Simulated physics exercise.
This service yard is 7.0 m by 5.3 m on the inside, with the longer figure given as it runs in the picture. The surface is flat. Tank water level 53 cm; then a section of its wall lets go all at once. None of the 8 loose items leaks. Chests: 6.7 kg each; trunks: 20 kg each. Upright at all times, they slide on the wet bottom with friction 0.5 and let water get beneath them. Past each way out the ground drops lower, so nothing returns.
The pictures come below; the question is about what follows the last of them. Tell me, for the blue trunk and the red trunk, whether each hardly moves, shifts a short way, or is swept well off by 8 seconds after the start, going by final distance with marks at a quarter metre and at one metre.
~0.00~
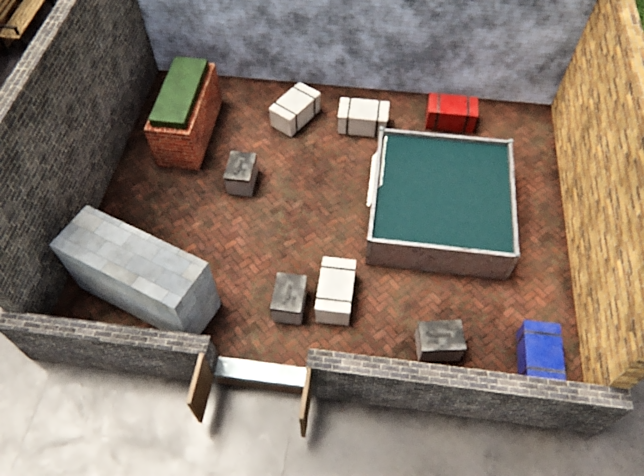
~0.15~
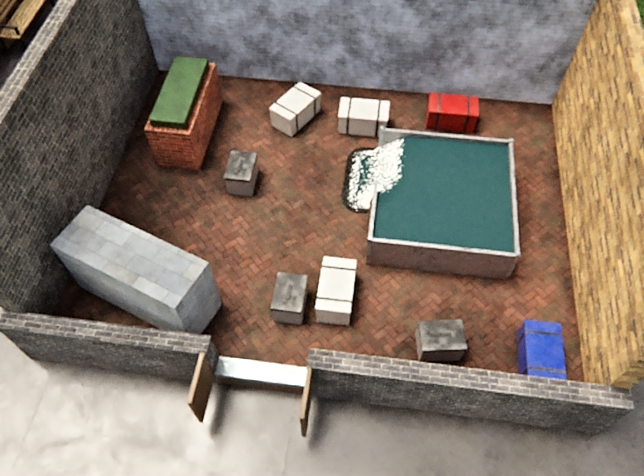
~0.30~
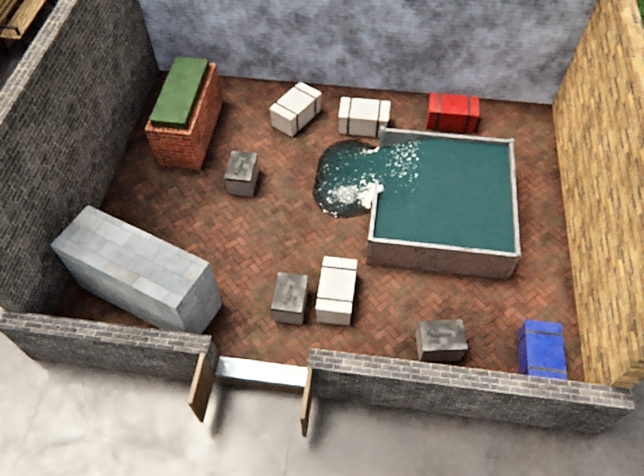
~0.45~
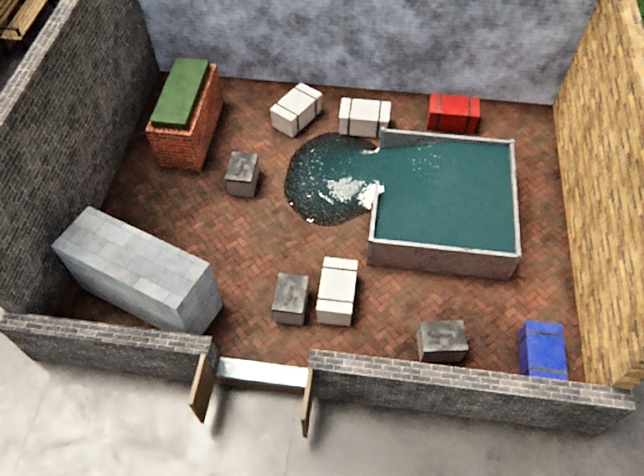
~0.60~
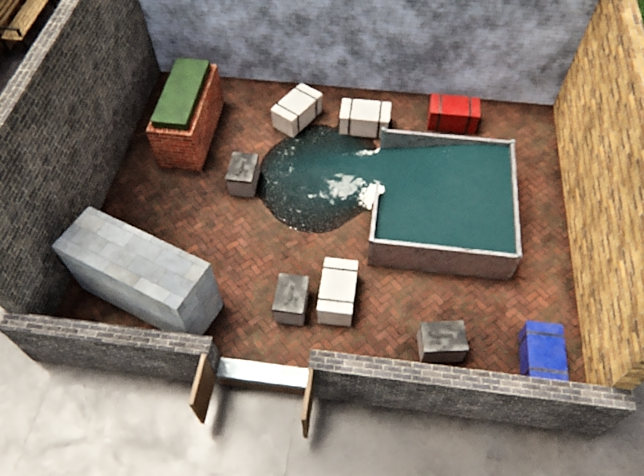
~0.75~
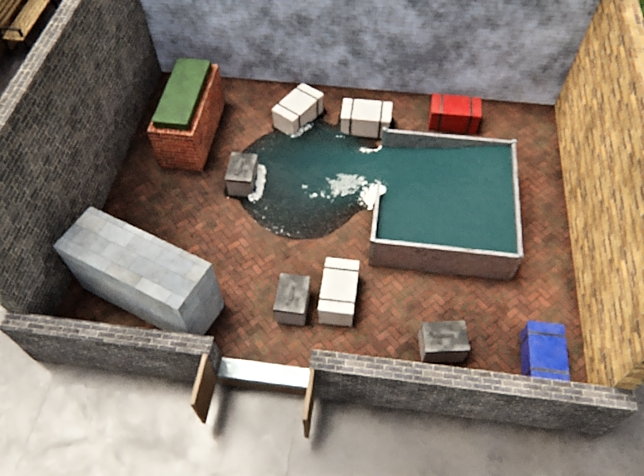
As I see it, blue trunk: Almost still; red trunk: Almost still.
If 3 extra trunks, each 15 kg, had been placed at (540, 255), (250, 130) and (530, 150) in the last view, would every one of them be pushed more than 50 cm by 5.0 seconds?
Well, in that order it's lower, higher and lower.
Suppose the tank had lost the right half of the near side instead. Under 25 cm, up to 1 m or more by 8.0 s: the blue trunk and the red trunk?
Log: Blue trunk large displacement; red trunk small displacement.
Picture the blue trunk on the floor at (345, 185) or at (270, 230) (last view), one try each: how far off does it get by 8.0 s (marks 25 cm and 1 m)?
Results, in order: Borne far off, then borne far off.
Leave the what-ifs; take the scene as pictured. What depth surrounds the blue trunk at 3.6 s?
Roughly 0 cm.
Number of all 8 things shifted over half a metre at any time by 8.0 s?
It works out to 3.
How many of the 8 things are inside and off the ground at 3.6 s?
It comes to 2.
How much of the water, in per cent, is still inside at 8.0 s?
98 %.
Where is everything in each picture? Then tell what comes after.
The first frame shows the blue trunk at (545, 351), on the bottom; the red trunk at (454, 104) rests on the ground; water covers 3.9 m2; 0 of 8 have shifted.
The second frame shows the blue trunk at (545, 351) rests on the ground; the red trunk at (454, 104) rests on the ground; water covers 4.5 m2; 0 of 8 have shifted.
The third frame shows the blue trunk at (546, 351), on the bottom; the red trunk at (454, 104), on the bottom; 5.2 m2 under water; 0 of 8 have shifted.
The fourth frame shows the blue trunk at (546, 352) rests on the ground; the red trunk at (455, 105), on the bottom; water covers 6.1 m2; 0 of 8 have shifted.
The fifth frame shows the blue trunk at (547, 352) rests on the ground; the red trunk at (455, 105), on the bottom; water covers 7.1 m2; 0 of 8 have shifted.
The sixth frame shows the blue trunk at (548, 352) rests on the ground; the red trunk at (457, 105) rests on the ground; 8.0 m2 under water; 0 of 8 have shifted.
After 1.6 s the blue trunk is near (548, 352), 0.0 m from its start, aground; the red trunk is near (457, 105), 0.0 m from its start, aground; 0 of 8 are out; 0 afloat.
After 3.6 s the blue trunk is near (548, 352), 0.0 m from its start, aground; the red trunk is near (457, 105), 0.0 m from its start, aground; 0 of 8 are out; 2 afloat.
After 5.6 s the blue trunk is near (548, 352), 0.0 m from its start, aground; the red trunk is near (457, 105), 0.0 m from its start, aground; 0 of 8 are out; 2 afloat.
After 8.0 s the blue trunk is near (548, 352), 0.0 m from its start, aground; the red trunk is near (457, 105), 0.0 m from its start, aground; 0 of 8 are out; 3 afloat.
